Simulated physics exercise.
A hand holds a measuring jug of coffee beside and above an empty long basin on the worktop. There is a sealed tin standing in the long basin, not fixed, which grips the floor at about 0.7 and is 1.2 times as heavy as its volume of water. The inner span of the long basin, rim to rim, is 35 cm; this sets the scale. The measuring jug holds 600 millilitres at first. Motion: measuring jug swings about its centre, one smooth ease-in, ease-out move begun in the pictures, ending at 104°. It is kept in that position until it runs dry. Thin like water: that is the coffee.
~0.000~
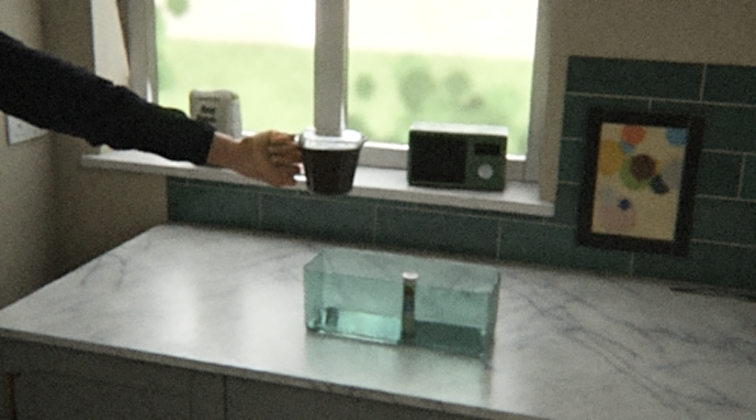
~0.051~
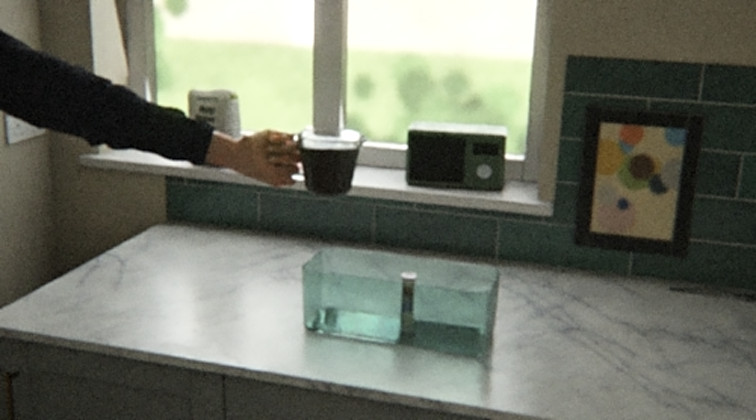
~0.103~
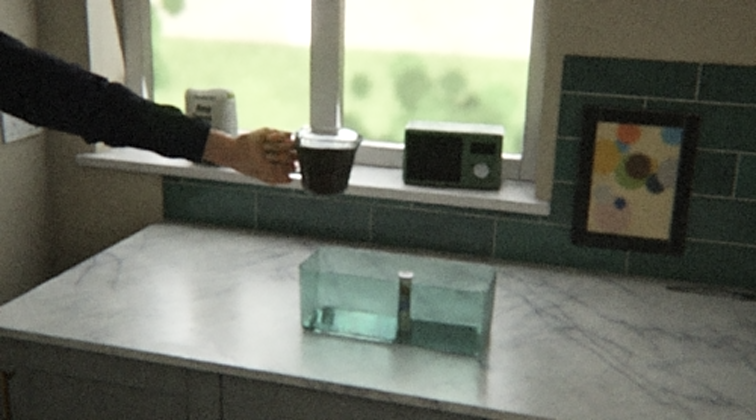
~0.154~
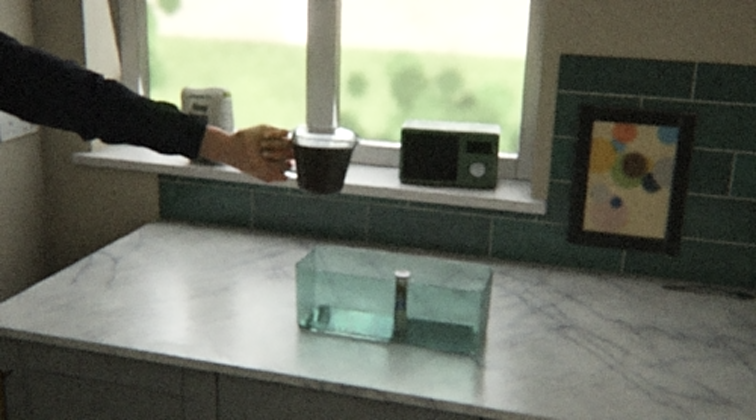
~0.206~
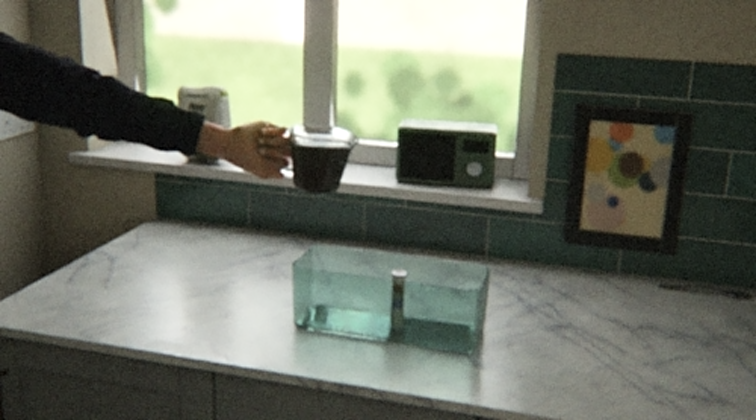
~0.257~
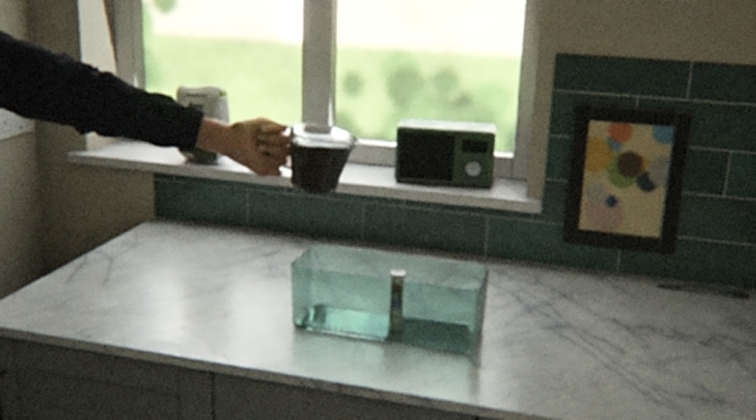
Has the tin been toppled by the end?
Yes, it has gone over.
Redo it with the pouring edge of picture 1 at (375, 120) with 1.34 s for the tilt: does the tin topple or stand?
Then the tin comes down.
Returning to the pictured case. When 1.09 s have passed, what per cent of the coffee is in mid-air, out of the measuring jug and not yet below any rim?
It comes to some 22 percent of the total.
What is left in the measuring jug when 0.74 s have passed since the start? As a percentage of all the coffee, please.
I'd put it near 72 percent.
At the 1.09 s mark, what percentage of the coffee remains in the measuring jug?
16 %.
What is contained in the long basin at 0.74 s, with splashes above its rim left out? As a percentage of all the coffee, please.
Estimate - around 6 in a hundred parts.
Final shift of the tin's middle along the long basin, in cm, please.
Shift of tin centre: Approx. 9.5 cm.
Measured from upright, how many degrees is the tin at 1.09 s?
Roughly 5°.
By 0.74 s the tilt is 59° and 72 per cent is still to pour; the tin stands where it began.
By 1.09 s the tilt is 94° and 16 per cent is still to pour; the tin leans 7°.
By 1.45 s the tilt is 104° and 0 per cent is still to pour; the tin lies on its side.
By 1.85 s the tilt is 104° and 0 per cent is still to pour; the tin lies on its side.
At rest the tin lies on its side.
